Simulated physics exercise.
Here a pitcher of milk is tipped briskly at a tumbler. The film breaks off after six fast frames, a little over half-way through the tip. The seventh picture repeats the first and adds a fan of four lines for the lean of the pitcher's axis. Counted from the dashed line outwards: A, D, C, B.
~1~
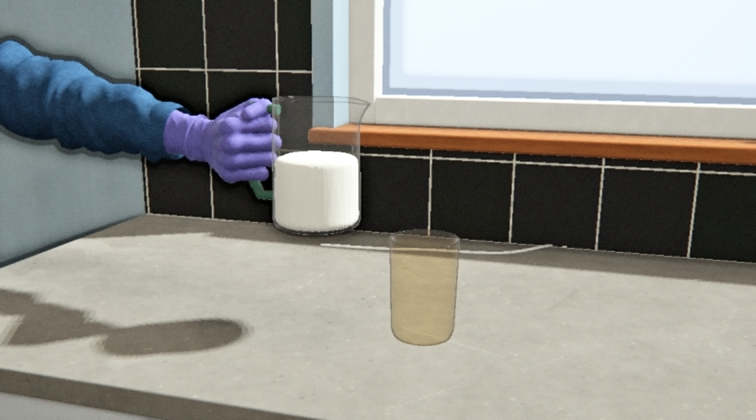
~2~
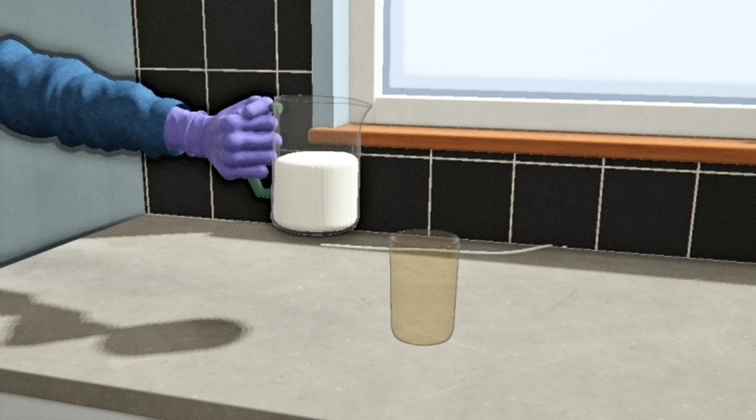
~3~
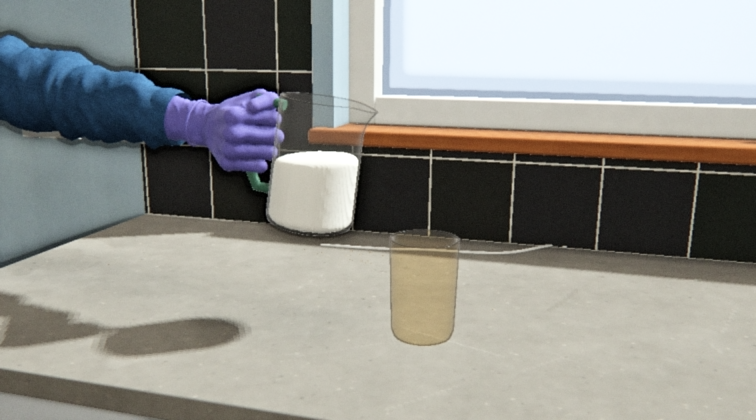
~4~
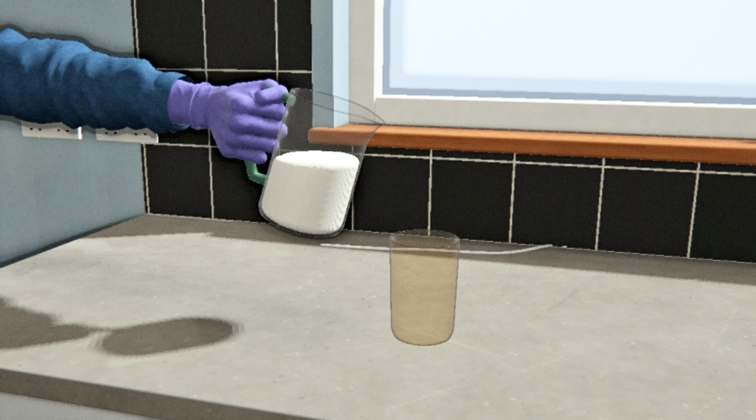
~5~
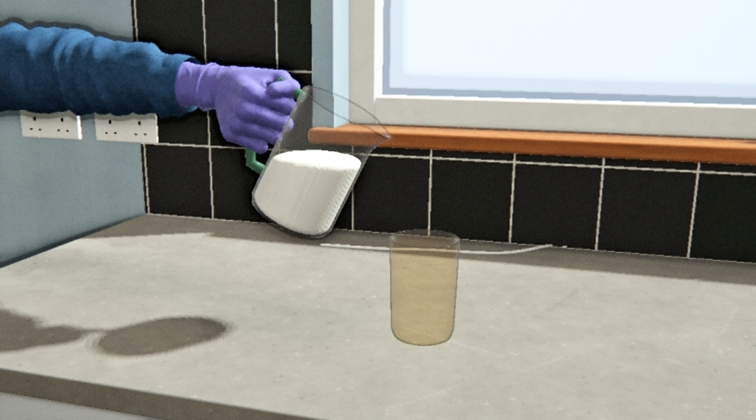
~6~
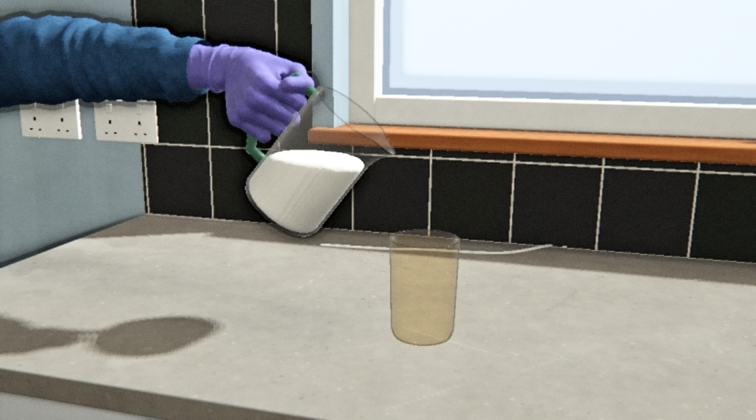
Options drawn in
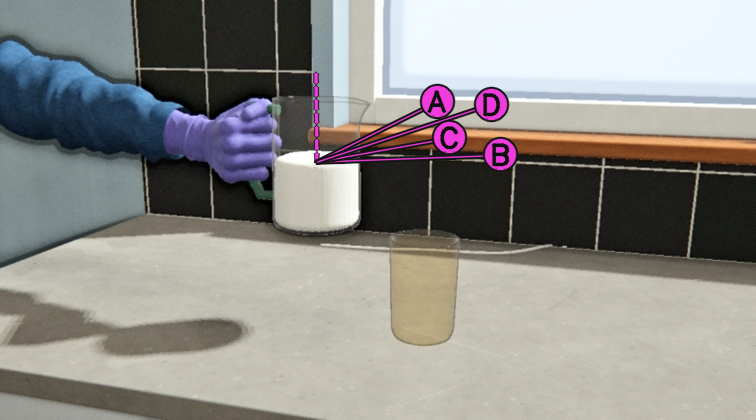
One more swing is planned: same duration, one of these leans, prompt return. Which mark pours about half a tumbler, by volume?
Line C does it best.
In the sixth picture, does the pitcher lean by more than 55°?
No.
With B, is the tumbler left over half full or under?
Over half.
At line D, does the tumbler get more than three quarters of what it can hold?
No, less.
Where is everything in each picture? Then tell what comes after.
Upright, lip at (368, 104); rim of the tumbler round (425, 238); nothing has left yet.
Upright, lip at (370, 106); nothing has left yet.
Tipped about 8°, lip at (376, 112); nothing has left yet.
Tipped about 17°, lip at (383, 123); nothing has left yet.
Tipped about 27°, lip at (389, 137); nothing has left yet.
Tipped about 39°, lip at (393, 153); nothing has left yet.
On the marked copy, A at (422, 109); B at (483, 156); C at (433, 141); D at (475, 109).
For line A, the tumbler ends with about 14 % of what it can hold.
For line B, the tumbler ends with about 69 % of what it can hold.
For line C, the tumbler ends with about 50 % of what it can hold.
For line D, the tumbler ends with about 31 % of what it can hold.
